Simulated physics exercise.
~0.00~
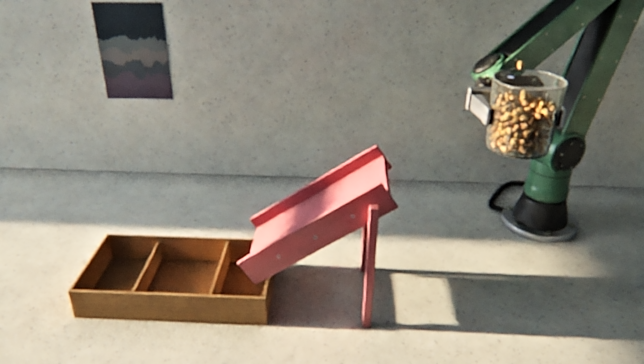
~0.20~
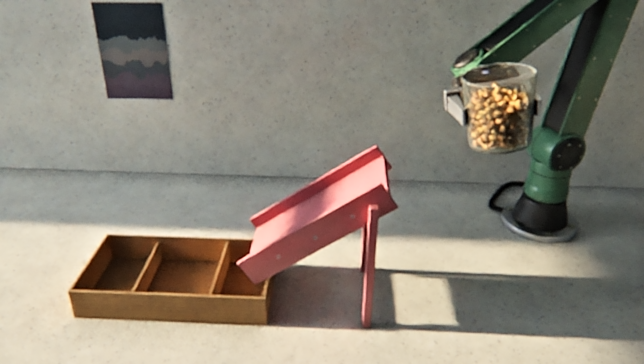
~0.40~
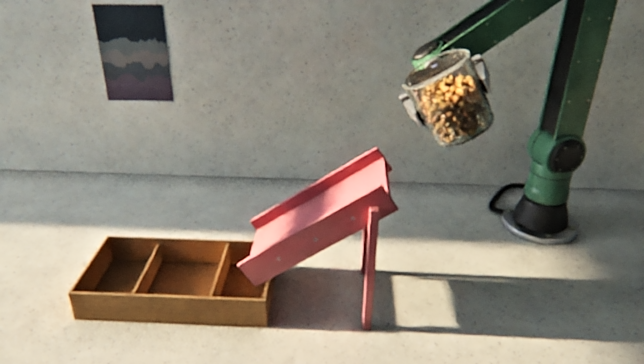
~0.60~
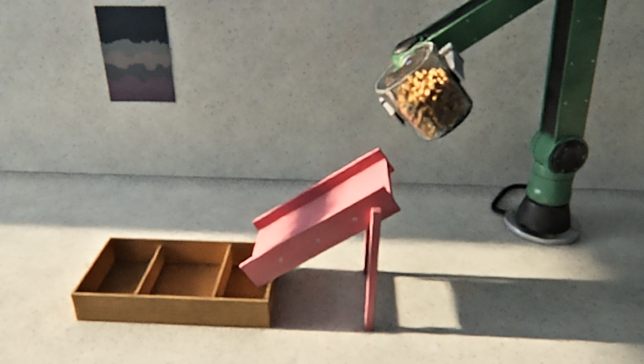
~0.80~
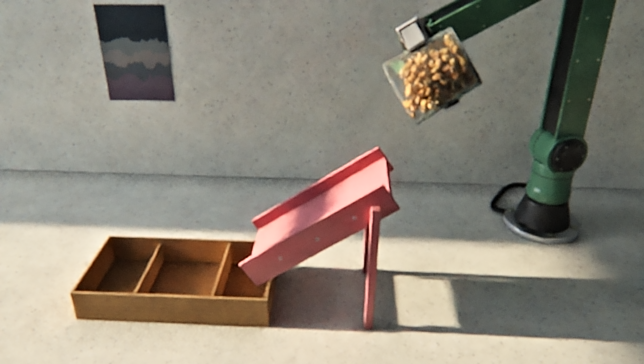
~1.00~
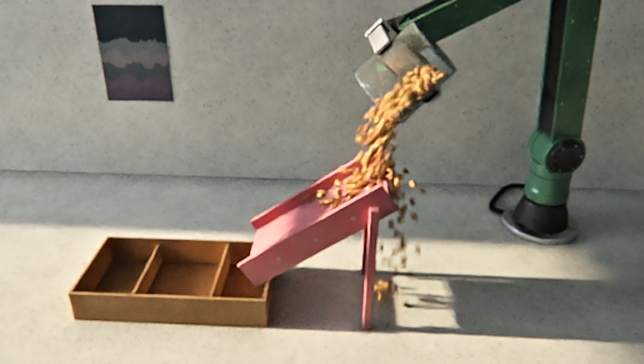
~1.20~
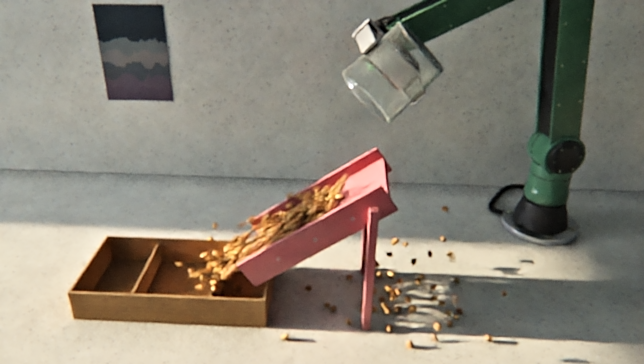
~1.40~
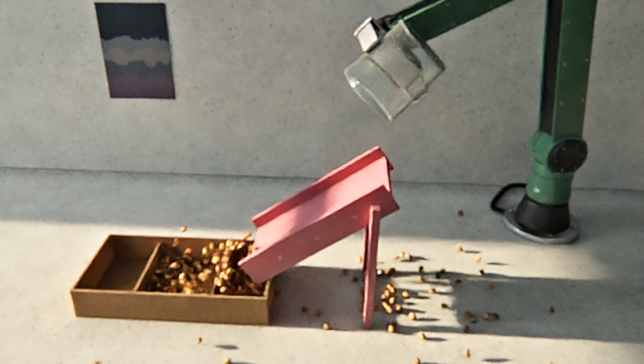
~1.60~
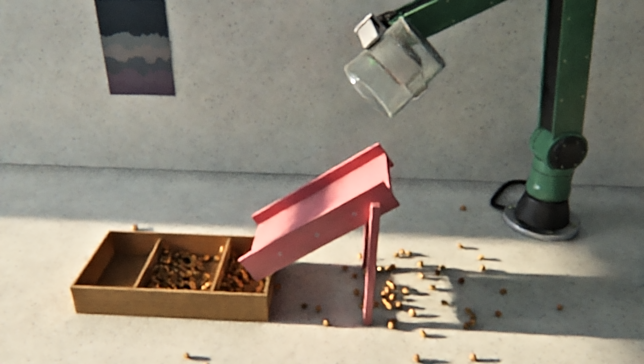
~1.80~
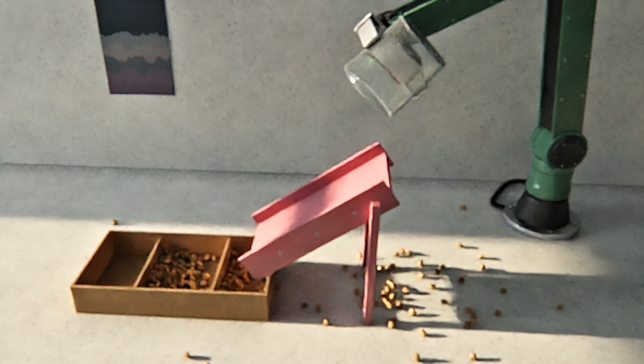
A green robot arm stands at the right of a pale grey tabletop, seen from slightly above, holding a clear cup filled with tan dried beans. A pink sloping chute stands at the centre, leading down to a brown divided box at left, with a dark picture on the wall behind. The arm carries the cup left, tilting it until it tips over above the chute. Beans pour out and slide down into the box, while some scatter on the table. Finally the emptied cup hangs tipped, with beans in the middle and right compartments and strays around the chute.
